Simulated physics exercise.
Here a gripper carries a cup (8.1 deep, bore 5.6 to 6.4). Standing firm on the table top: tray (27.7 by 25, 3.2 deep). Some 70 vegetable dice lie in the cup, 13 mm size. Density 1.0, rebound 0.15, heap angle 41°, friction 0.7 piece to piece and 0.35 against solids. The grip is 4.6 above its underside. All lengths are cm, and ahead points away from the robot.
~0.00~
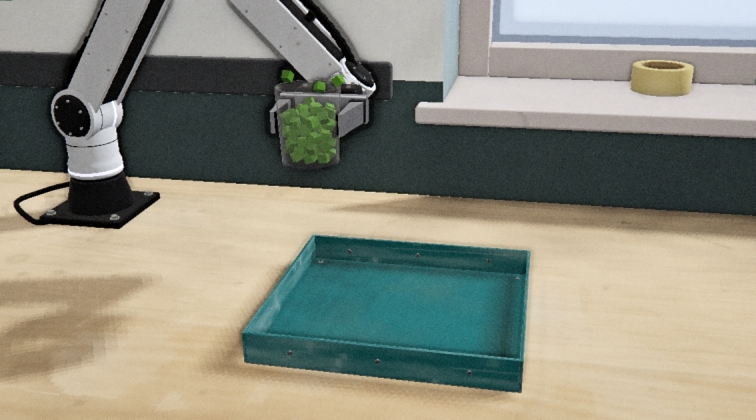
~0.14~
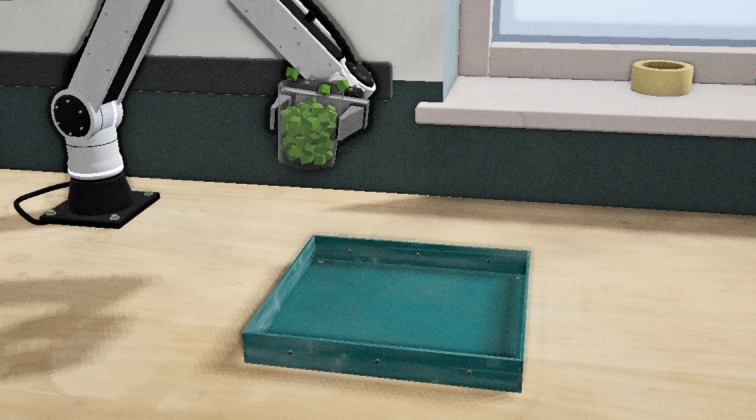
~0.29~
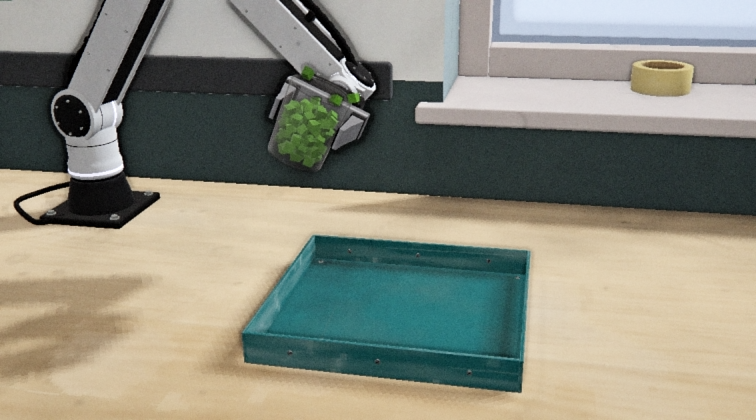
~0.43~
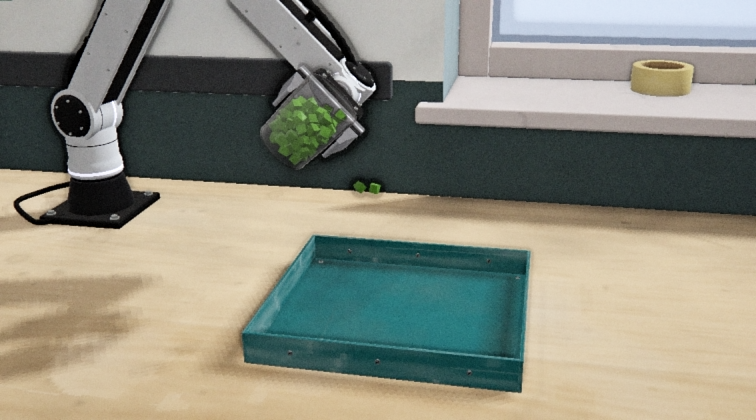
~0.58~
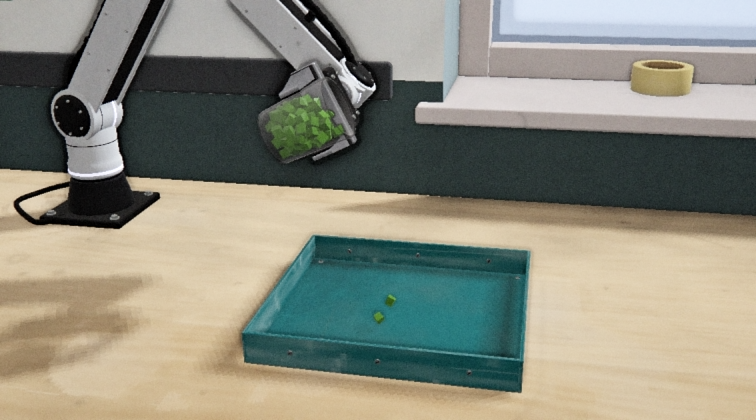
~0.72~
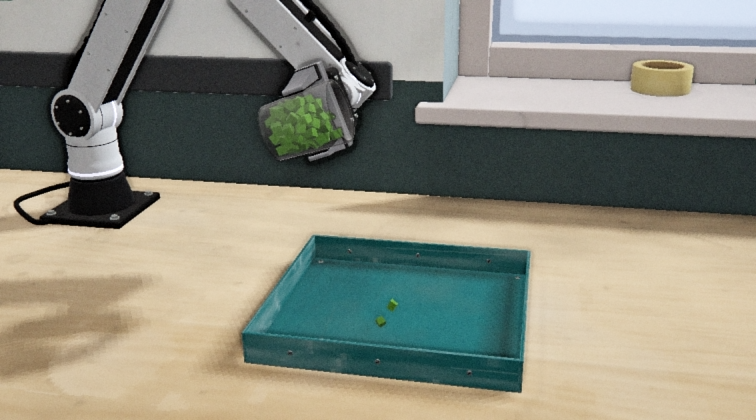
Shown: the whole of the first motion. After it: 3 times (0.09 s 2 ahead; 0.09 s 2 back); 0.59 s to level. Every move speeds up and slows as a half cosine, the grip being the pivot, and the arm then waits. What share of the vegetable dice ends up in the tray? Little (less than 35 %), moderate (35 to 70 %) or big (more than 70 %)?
In the tray the share is little, less than 35 %.
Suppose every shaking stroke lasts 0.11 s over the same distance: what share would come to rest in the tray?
In that case some 5 per cent.
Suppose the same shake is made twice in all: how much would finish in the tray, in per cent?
It would be near 15 per cent.
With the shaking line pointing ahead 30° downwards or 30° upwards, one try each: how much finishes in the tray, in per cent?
About 5 and 25 per cent.
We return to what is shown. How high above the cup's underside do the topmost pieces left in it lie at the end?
Some 7.5 cm.
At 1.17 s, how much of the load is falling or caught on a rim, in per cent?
About 3 per cent.
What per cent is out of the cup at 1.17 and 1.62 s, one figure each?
In turn: 10, 15.
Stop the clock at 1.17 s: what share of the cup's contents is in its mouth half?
About 45 per cent.
By 1.17 s, tilted 70° forward, highest piece 24 above the table; 63 in the cup, 5 in the tray, 2 in flight or on a rim.
By 1.62 s, tilted 22° forward, highest piece 25 above the table; 60 in the cup, 10 in the tray.
By 2.05 s, level, highest piece 26 above the table; 60 in the cup, 10 in the tray.
By 3.10 s, level, highest piece 26 above the table; 60 in the cup, 10 in the tray.
Final count, 60 in the cup, 10 in the tray. That is 14 % in the tray.
